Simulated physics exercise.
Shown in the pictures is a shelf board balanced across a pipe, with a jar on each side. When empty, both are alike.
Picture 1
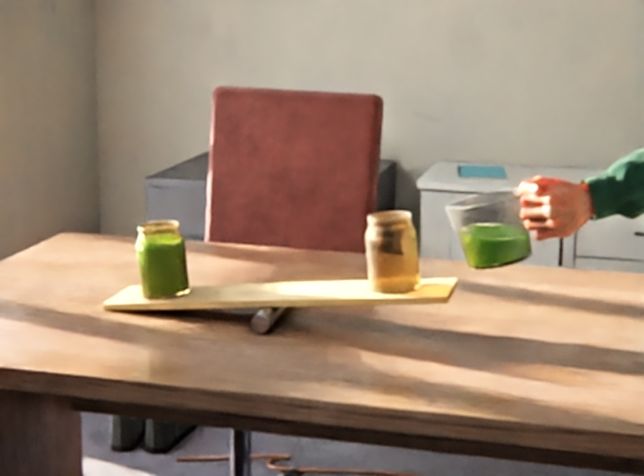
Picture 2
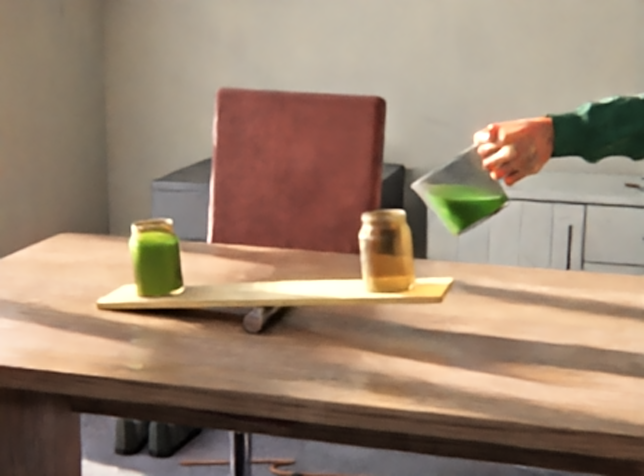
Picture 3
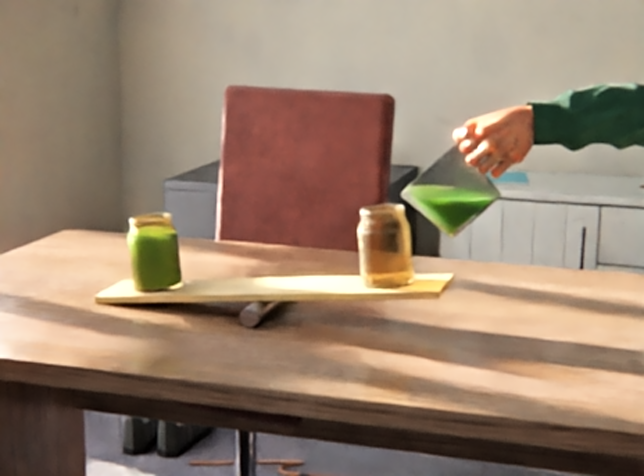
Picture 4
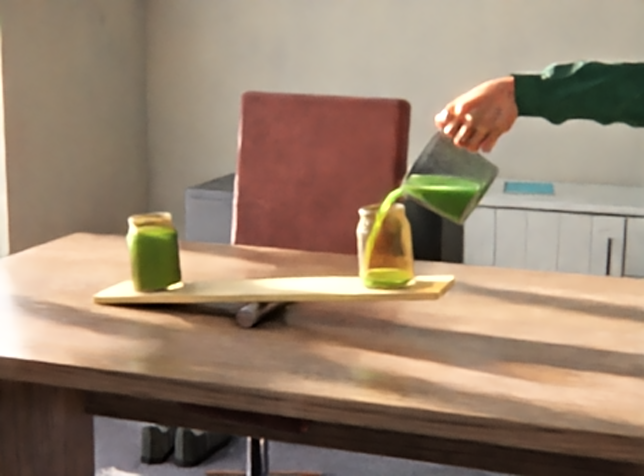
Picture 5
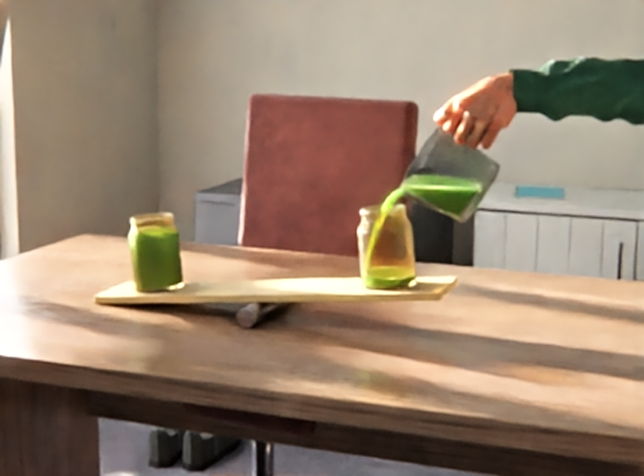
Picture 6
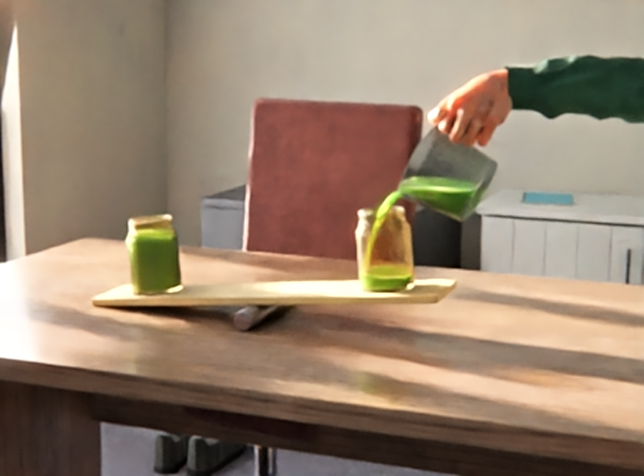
The video shows a hand tilting a measuring jug of green juice above the empty right jar on a board balanced across a pipe, then pouring juice into it while the fuller left jar stays on the low side.
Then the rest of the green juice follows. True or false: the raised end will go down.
False.
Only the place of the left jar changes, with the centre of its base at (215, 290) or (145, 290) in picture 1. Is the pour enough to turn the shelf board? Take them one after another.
In that order, it turns and then remains put.
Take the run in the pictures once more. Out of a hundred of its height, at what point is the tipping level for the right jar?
I'd put it at around 75 percent.
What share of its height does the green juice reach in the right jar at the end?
55%, roughly.
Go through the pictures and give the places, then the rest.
The measuring jug is on its way; measuring jug (493, 228) about half full; right jar (393, 250) empty, raised; left jar (162, 258) about three quarters full, on the low side, in the first picture.
The green juice nears the lip; pipe (254, 322); right jar (387, 249) empty, in the second picture.
The green juice nears the lip; measuring jug (453, 190) tipped 45° with all of its load; right jar (385, 244) empty, in the third picture.
Pouring; pipe (248, 317); right jar nearly empty, surface at (388, 276); left jar about three quarters full, surface at (152, 231), in the fourth picture.
Pouring; measuring jug (451, 174) tipped 60° with about three quarters of its load; right jar (387, 244) nearly empty, in the fifth picture.
Pouring; pipe (245, 320); right jar nearly empty, surface at (387, 272); left jar about three quarters full, surface at (152, 234), in the sixth picture.
A moment on, the right jar is about a third full; the shelf board leans as before.
Further on, the right jar is about half full; the shelf board leans as before.
When it is over, the right jar is about half full; the shelf board leans as before.
